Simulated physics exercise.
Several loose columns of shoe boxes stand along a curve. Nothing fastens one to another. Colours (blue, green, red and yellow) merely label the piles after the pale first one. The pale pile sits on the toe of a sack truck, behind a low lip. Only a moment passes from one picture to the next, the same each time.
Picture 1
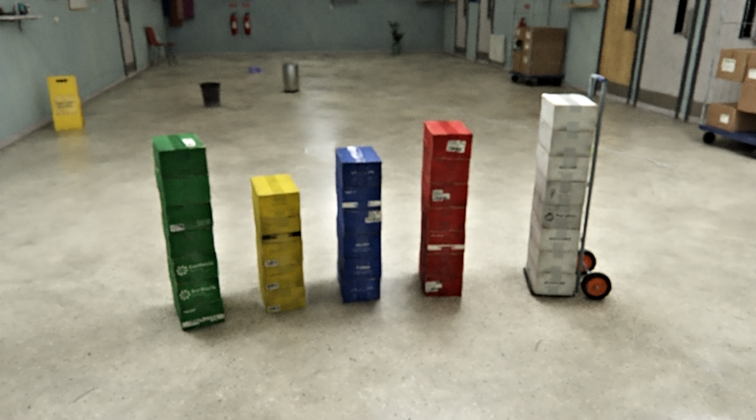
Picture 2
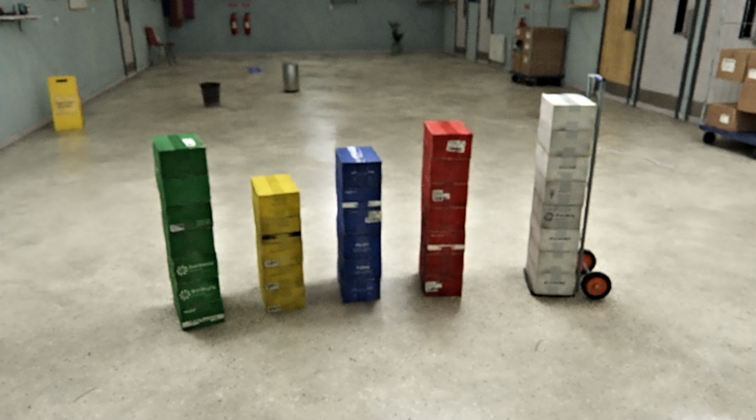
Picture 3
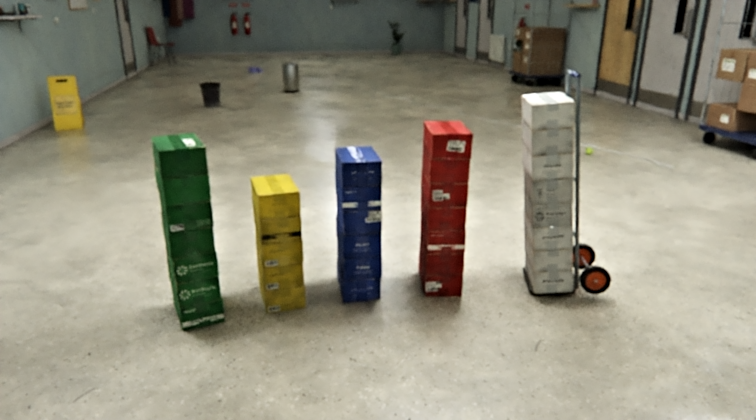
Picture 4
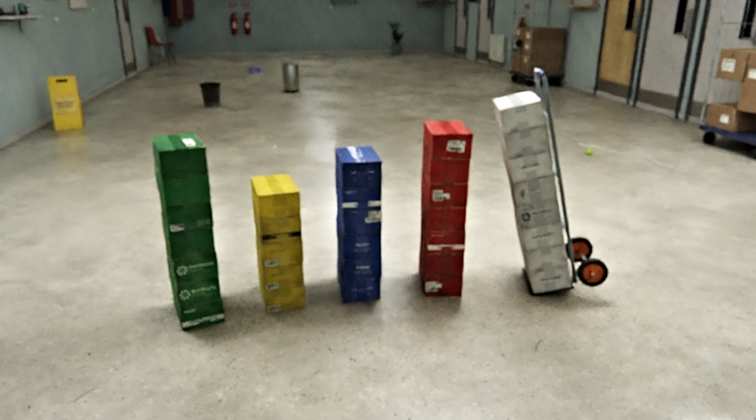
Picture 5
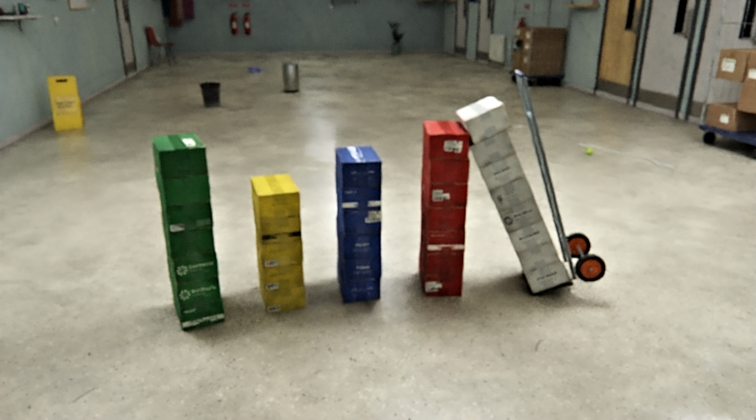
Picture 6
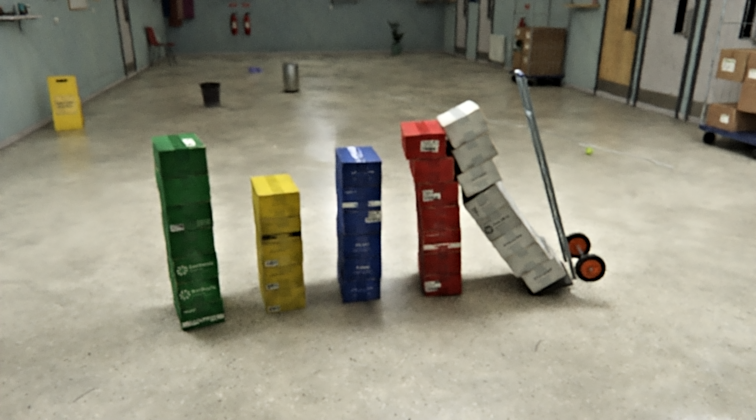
A hand truck rocked to the left with its tall white stack of boxes, which leaned over, bent apart and pushed the top of the red stack, while the blue, yellow and green stacks stood still.
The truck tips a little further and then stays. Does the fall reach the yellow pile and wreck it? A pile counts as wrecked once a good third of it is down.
It comes down.
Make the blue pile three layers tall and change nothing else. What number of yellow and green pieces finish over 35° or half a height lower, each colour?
Down at the end: Yellow 0, green 0.
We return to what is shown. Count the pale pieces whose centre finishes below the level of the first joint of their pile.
5 pale pieces.
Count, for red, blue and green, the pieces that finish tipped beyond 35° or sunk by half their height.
By colour: Red 7, blue 6, green 7.
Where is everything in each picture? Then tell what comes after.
In the first frame (we follow the side turned to the camera), truck frame (599, 128) level; top yellow box (280, 206); top blue box (362, 174); no other piece has moved.
In the second frame, truck frame (597, 127) level; top yellow box (280, 206).
In the third frame, truck frame (578, 123) rocked a little, top of the pale pile leaning a little; top yellow box (280, 206); no other piece has moved.
In the fourth frame, truck frame (551, 121) rocked a little, top of the pale pile leaning clearly; top yellow box (280, 206); no other piece has moved.
In the fifth frame, truck frame (535, 121) rocked clearly, top of the pale pile leaning clearly; top yellow box (280, 206); no other piece has moved.
In the sixth frame, truck frame (534, 121) rocked clearly, top of the pale pile leaning well over; top yellow box (280, 206); top red box (426, 147) tipped barely; 7 stirred so far.
Soon, 8 of the pale pile down; none of the 5 yellow boxes down (0 of 25 in all colours); top yellow box unmoved; top red box tipped clearly.
A while on, 8 of the pale pile down; none of the 5 yellow boxes down (7 of 25 in all colours); top yellow box displaced half its height; top blue box tipped clearly.
Towards the end, 8 of the pale pile down; none of the 5 yellow boxes down (13 of 25 in all colours); top yellow box tipped clearly; top red box tipped well over, some two heights lower.
Then, 8 of the pale pile down; 5 of the 5 yellow boxes down (25 of 25 in all colours); top yellow box tipped barely, about its own height lower; top green box tipped steeply, some three heights lower.
Finally, 8 of the pale pile down; 5 of the 5 yellow boxes down (25 of 25 in all colours); top yellow box tipped a little, about its own height lower; top green box upside down. Seen by the last camera, middles, top yellow box near (166, 240).
